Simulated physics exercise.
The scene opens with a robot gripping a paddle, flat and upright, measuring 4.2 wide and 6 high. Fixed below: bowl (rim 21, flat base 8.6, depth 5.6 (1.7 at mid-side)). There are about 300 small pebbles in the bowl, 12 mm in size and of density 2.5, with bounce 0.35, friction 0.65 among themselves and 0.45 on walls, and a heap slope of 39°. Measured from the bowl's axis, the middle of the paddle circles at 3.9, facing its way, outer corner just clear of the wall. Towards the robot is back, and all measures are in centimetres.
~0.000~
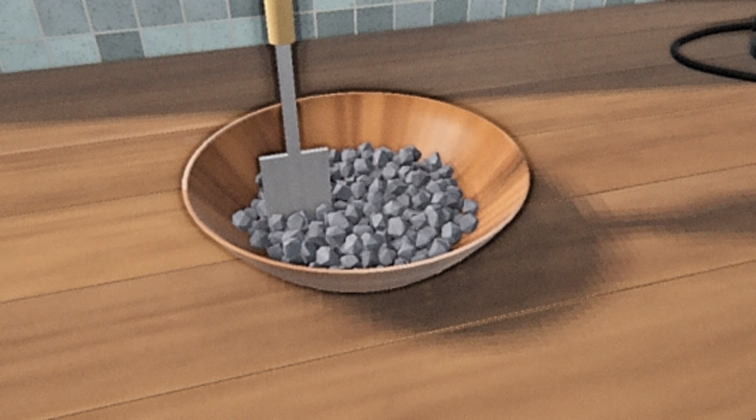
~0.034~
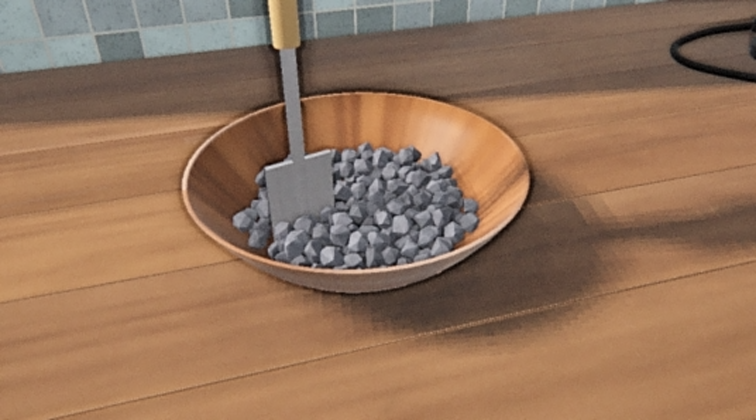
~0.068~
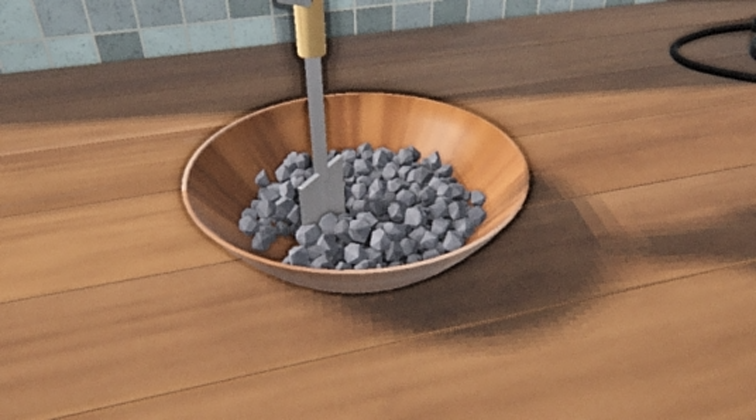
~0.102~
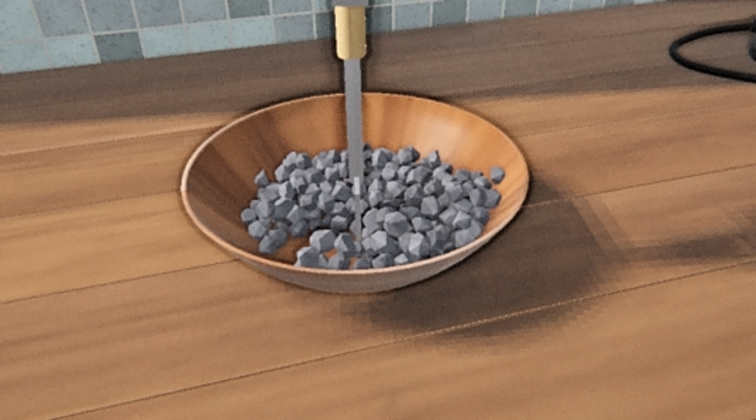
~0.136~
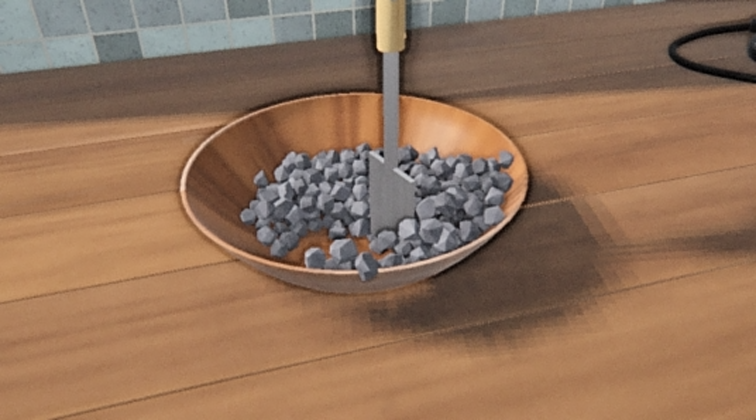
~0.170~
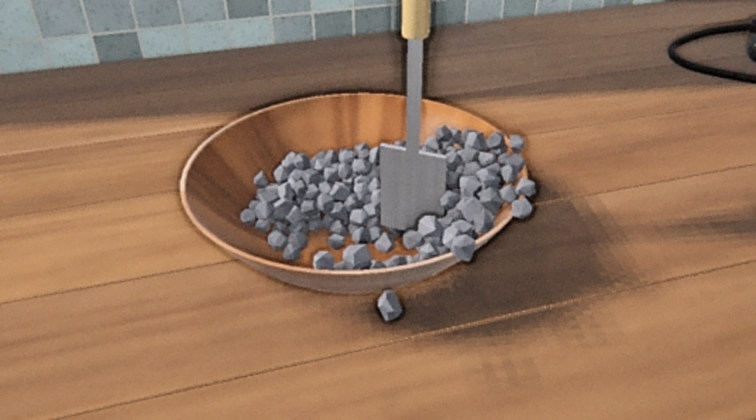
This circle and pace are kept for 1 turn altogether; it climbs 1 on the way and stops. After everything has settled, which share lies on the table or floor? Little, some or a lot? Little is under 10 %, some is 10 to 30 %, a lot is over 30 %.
Some.
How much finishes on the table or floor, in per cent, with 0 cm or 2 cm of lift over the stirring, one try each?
About 20 per cent on the first try and 15 per cent on the second.
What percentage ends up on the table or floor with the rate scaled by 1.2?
Roughly 25 per cent.
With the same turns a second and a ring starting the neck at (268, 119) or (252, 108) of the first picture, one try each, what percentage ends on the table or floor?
Roughly 30 % and 20 %.
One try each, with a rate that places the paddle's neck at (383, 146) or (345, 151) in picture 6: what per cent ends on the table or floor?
It comes to roughly 5 per cent and then 0 per cent.
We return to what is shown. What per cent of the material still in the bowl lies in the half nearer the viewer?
Near 55 per cent of what stays in the bowl.
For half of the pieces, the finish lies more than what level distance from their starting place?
Near 7 cm.
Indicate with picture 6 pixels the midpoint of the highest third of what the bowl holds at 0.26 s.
Centre estimate: Approx. (420, 124) px.
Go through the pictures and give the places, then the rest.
In the first frame, the paddle neck at (292, 131), 0° round; upper third of the load around (364, 191), from x 245 to 470, top at y 150; 297 in the bowl.
In the second frame, the paddle neck at (296, 137), 14° round; upper third of the load around (361, 198), from x 245 to 470, top at y 150.
In the third frame, the paddle neck at (319, 148), 45° round; upper third of the load around (369, 209), from x 250 to 475, top at y 150.
In the fourth frame, the paddle neck at (355, 150), 77° round; upper third of the load around (405, 209), from x 250 to 495, top at y 150.
In the fifth frame, the paddle neck at (391, 143), 109° round; upper third of the load around (434, 199), from x 250 to 505, top at y 150; 296 in the bowl, 1 in flight or on the tool.
In the sixth frame, the paddle neck at (413, 128), 140° round; upper third of the load around (455, 179), from x 250 to 525, top at y 135; 293 in the bowl, 4 in flight or on the tool.
After 0.26 s, 221° round, highest piece 8 above the table; 284 in the bowl, 5 on the table or floor, 8 in flight or on the tool.
After 0.34 s, 301° round, highest piece 8 above the table; 262 in the bowl, 17 on the table or floor, 18 in flight or on the tool.
After 0.58 s, 0° round, highest piece 6 above the table; 240 in the bowl, 57 on the table or floor.
After 1.28 s, 0° round, highest piece 6 above the table; 240 in the bowl, 57 on the table or floor.
In the end, 240 in the bowl, 57 on the table or floor. That is 19 % on the table or floor.
